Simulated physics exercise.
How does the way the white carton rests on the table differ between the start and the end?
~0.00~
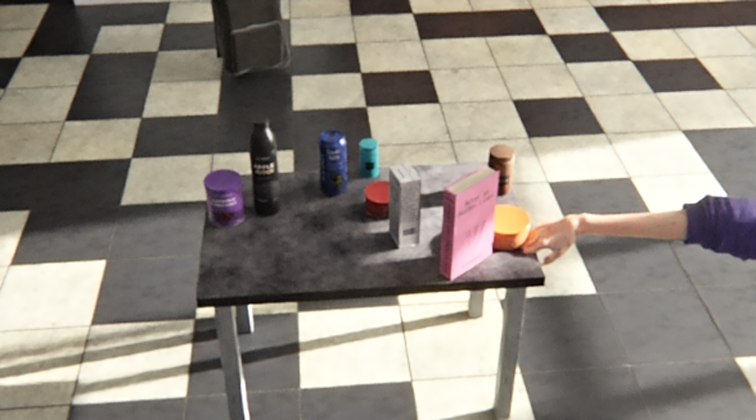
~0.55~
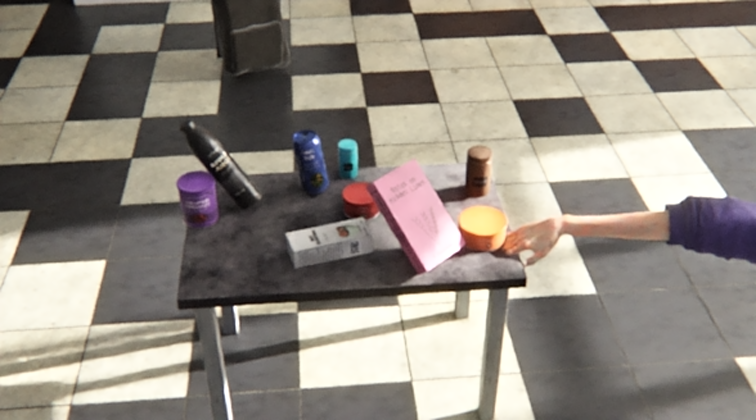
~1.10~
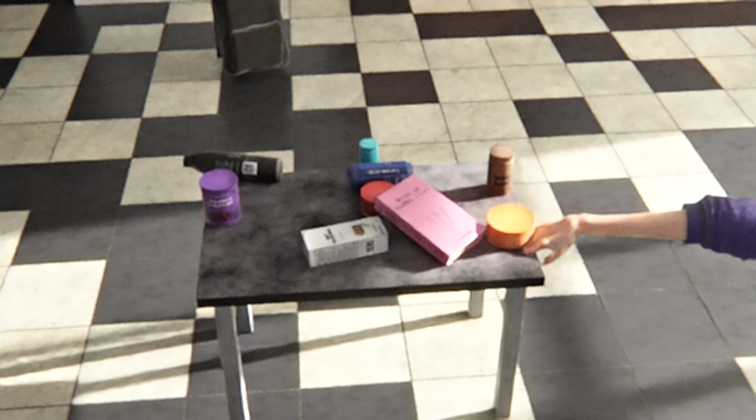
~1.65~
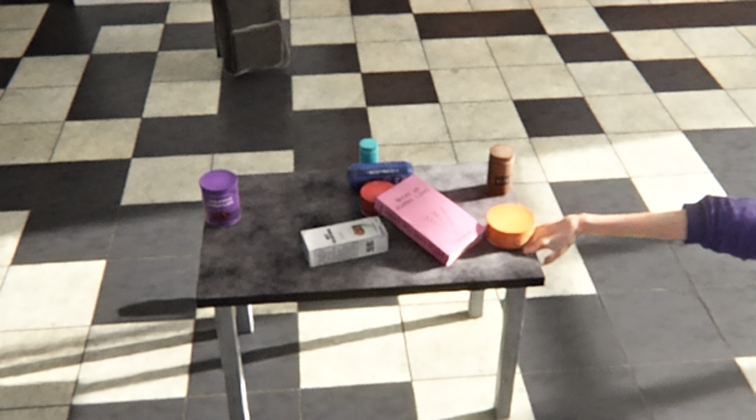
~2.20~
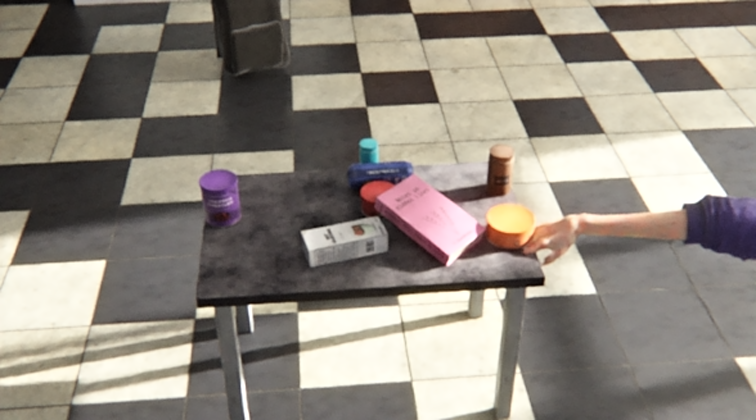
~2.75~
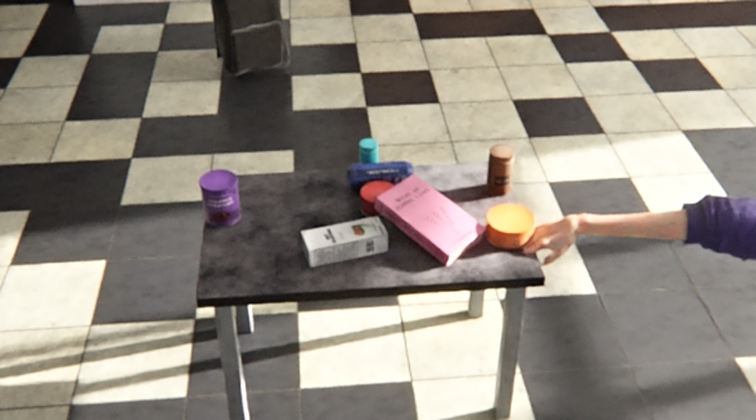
At the start the white carton stands upright, and at the end it lies on its side on the table.
A small table jerks left and back, toppling several items as a black bottle falls off.
